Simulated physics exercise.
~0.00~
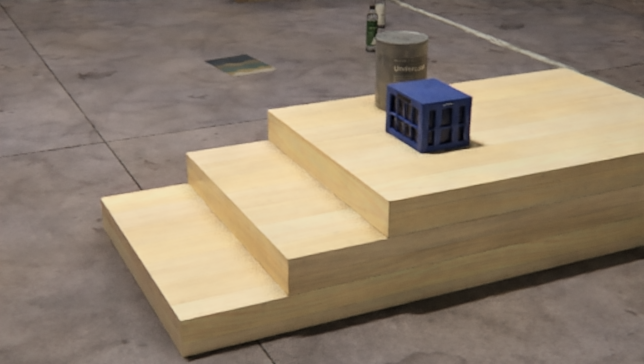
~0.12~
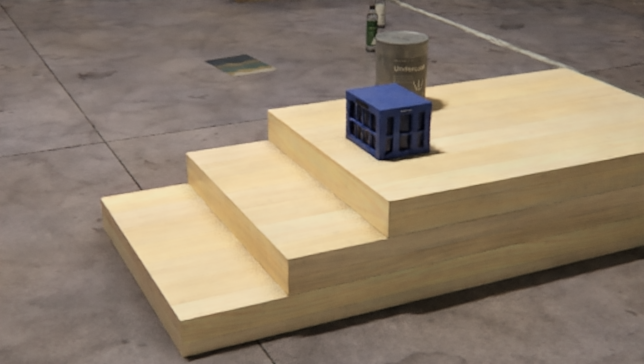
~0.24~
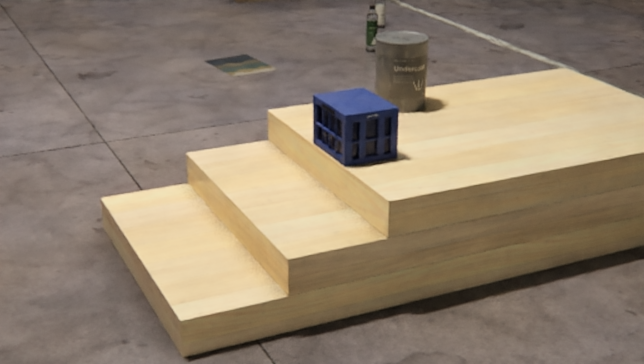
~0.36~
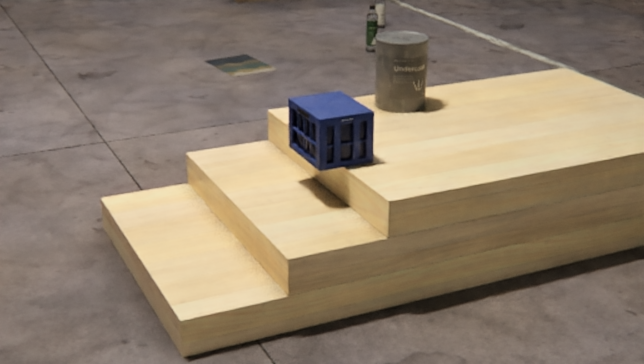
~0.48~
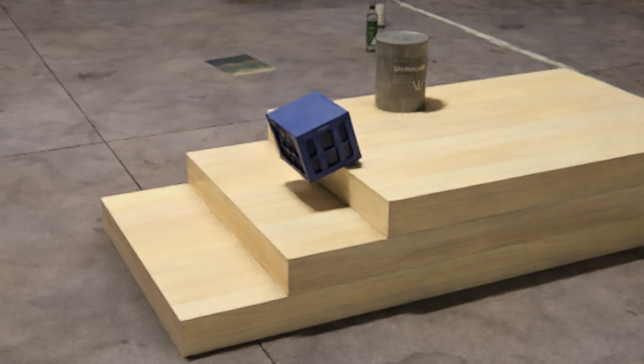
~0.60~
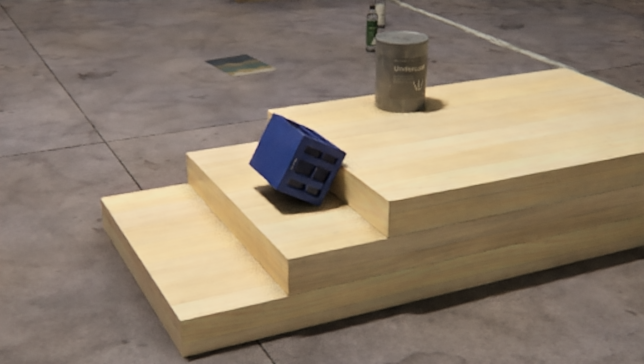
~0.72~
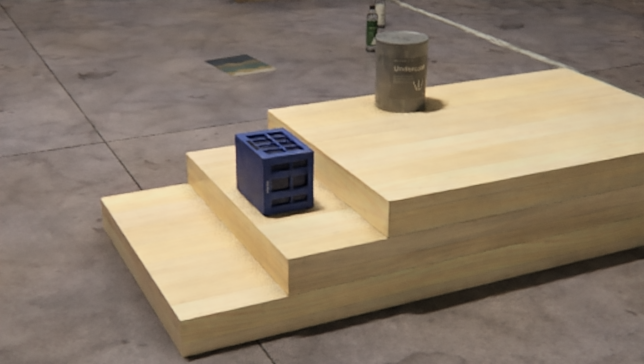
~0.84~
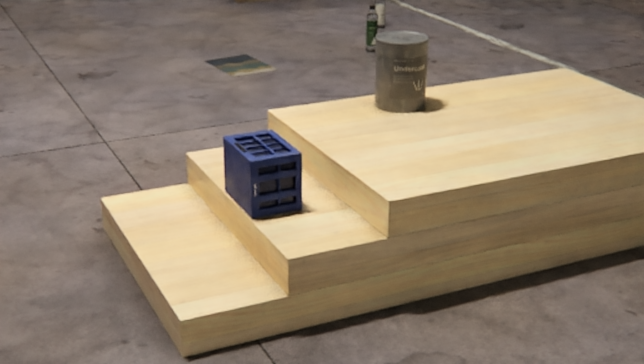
Wooden steps with a blue crate sliding left past a grey pail, tipping over the top edge and settling upright one step down.
